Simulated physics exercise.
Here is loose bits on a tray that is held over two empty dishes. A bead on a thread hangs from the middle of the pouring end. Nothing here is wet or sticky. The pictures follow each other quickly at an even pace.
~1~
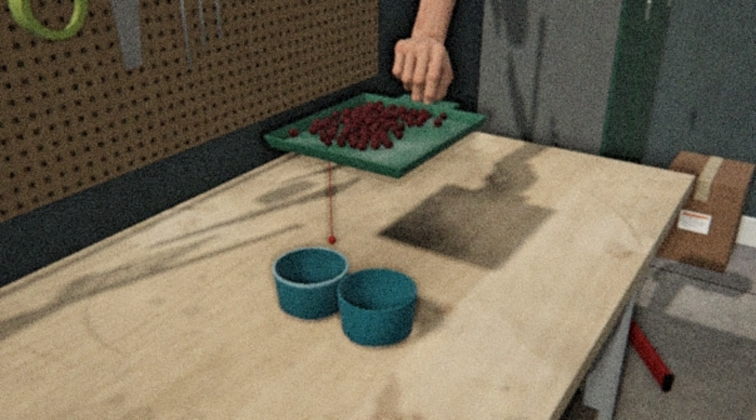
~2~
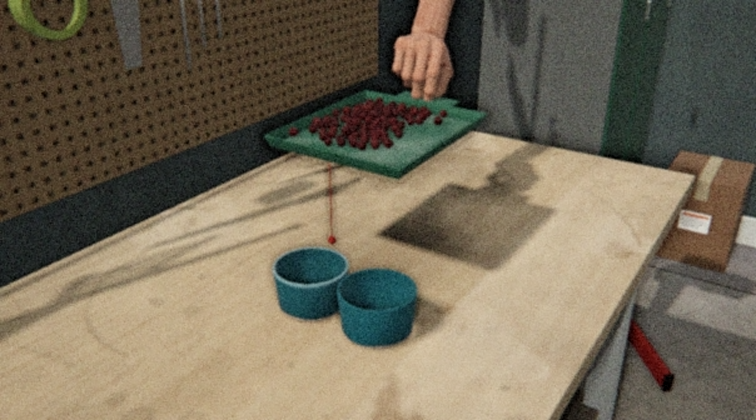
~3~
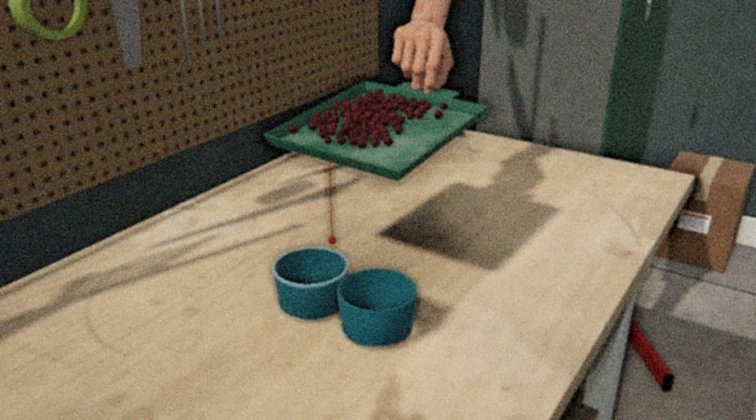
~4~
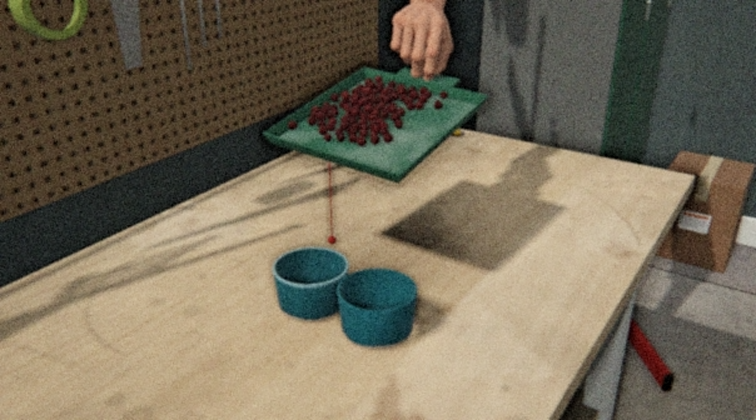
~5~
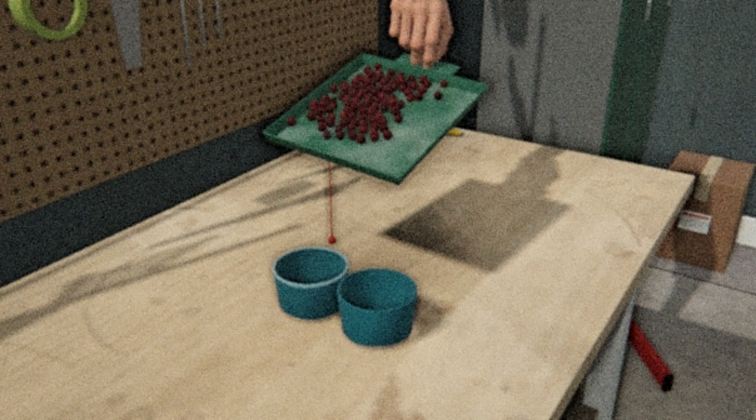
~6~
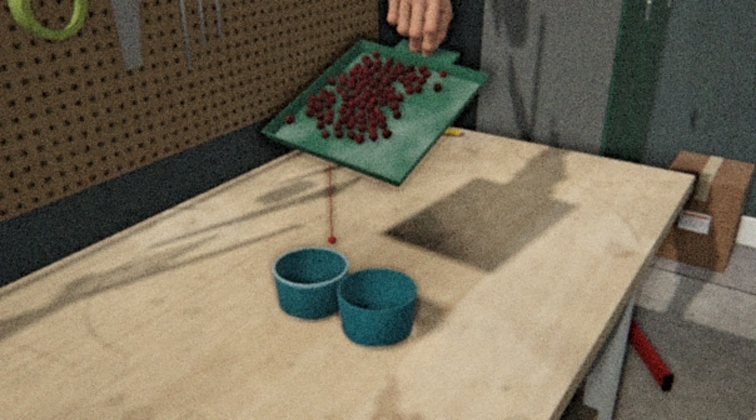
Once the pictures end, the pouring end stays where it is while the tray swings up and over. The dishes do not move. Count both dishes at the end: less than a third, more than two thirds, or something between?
In the dishes lies more than two thirds of it.
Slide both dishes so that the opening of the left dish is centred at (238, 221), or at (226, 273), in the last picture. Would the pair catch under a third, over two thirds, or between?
The first try: Less than a third. The second: Under a third.
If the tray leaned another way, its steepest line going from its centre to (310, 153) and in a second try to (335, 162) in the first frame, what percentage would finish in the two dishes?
About 20 and 60 per cent.
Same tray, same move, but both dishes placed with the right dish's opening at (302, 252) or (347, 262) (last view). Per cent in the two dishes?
Roughly 0 per cent, and 40 per cent.
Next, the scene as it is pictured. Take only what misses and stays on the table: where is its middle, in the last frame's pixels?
At about (382, 328).
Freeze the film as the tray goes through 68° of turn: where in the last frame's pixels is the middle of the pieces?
Around (357, 166).
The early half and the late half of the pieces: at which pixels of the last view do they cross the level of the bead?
Around (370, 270) and then (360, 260).
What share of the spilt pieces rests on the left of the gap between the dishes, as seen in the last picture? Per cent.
Roughly 40 in a hundred.
Shortly afterwards, tray tipped steeply; near two thirds on the tray; a little in the right dish; only a few in the left dish; only a few outside both; a little in the air.
Next, tray tipped past a quarter turn; near half in the right dish; near a quarter in the left dish; a little outside both; a little in the air.
Some moments later, tray tipped past a quarter turn; near half in the right dish; near a third in the left dish; a little outside both.
In the end, tray tipped past a quarter turn; near half in the right dish; near a third in the left dish; a little outside both.
